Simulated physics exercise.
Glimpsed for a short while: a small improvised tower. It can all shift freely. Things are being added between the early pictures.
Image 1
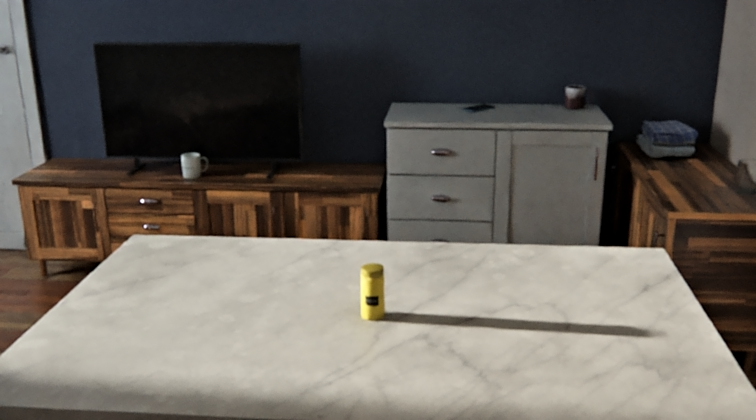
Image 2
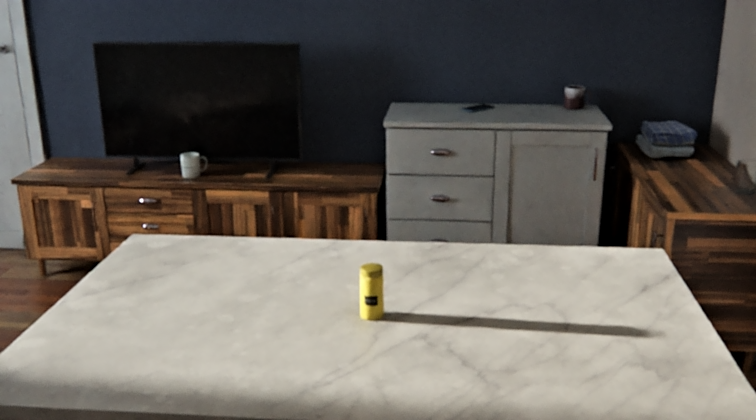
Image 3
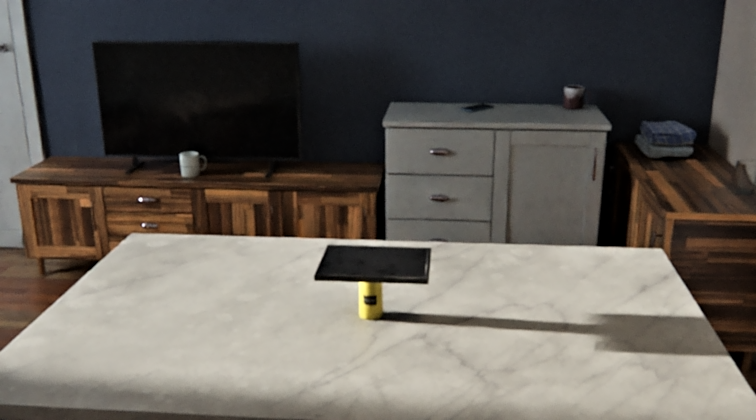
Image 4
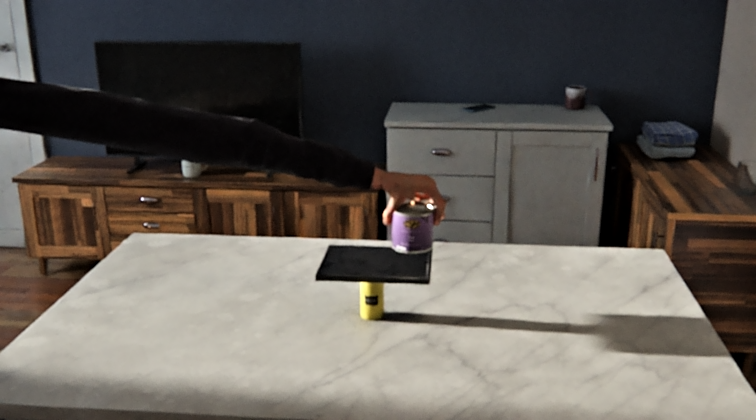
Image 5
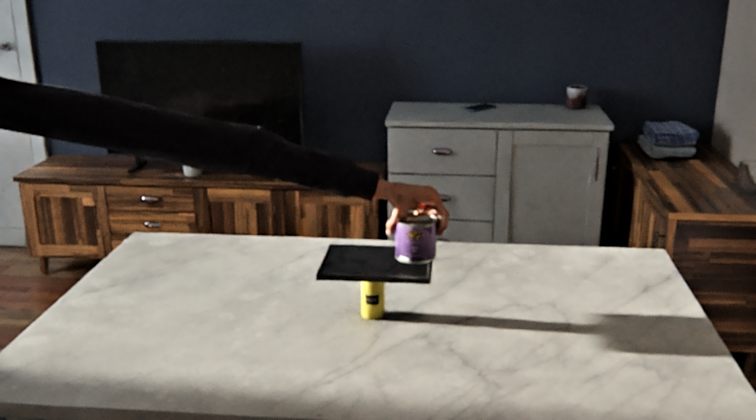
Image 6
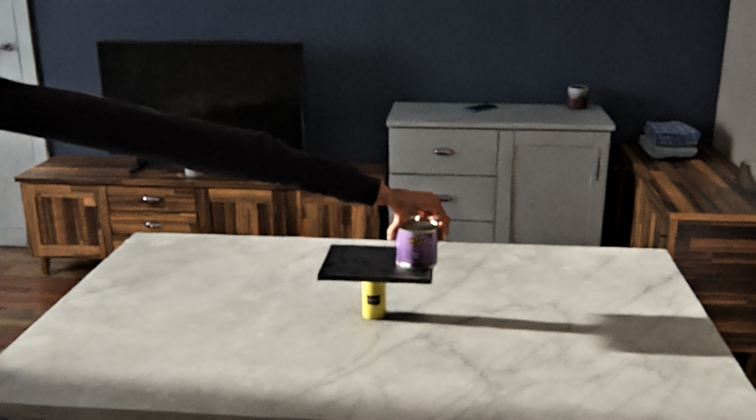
To begin with, a small yellow container stands alone on a pale marble tabletop, casting a long shadow to the right. A flat black lid then appears balanced on top of it. Next, an arm reaches in from the left and lowers a purple tin onto the lid's right side, keeping hold of it.
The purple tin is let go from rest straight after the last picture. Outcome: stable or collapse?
Collapse.
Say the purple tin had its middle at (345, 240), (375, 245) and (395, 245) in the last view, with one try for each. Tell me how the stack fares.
Try 1: Topples; try 2: Stands; try 3: Topples.
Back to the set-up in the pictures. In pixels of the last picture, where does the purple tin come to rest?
Look around (461, 291) in the final frame.
Then, 0.40 s on from there, purple tin now fallen; black lid on its side.
Then, 1.00 s on from there, black lid upside down; yellow shaker turned 4° from how it was put.
In the end, fallen, black lid and purple tin; yellow shaker unmoved. At the end, from the last picture's camera, purple tin near (462, 291). The stack gives way.
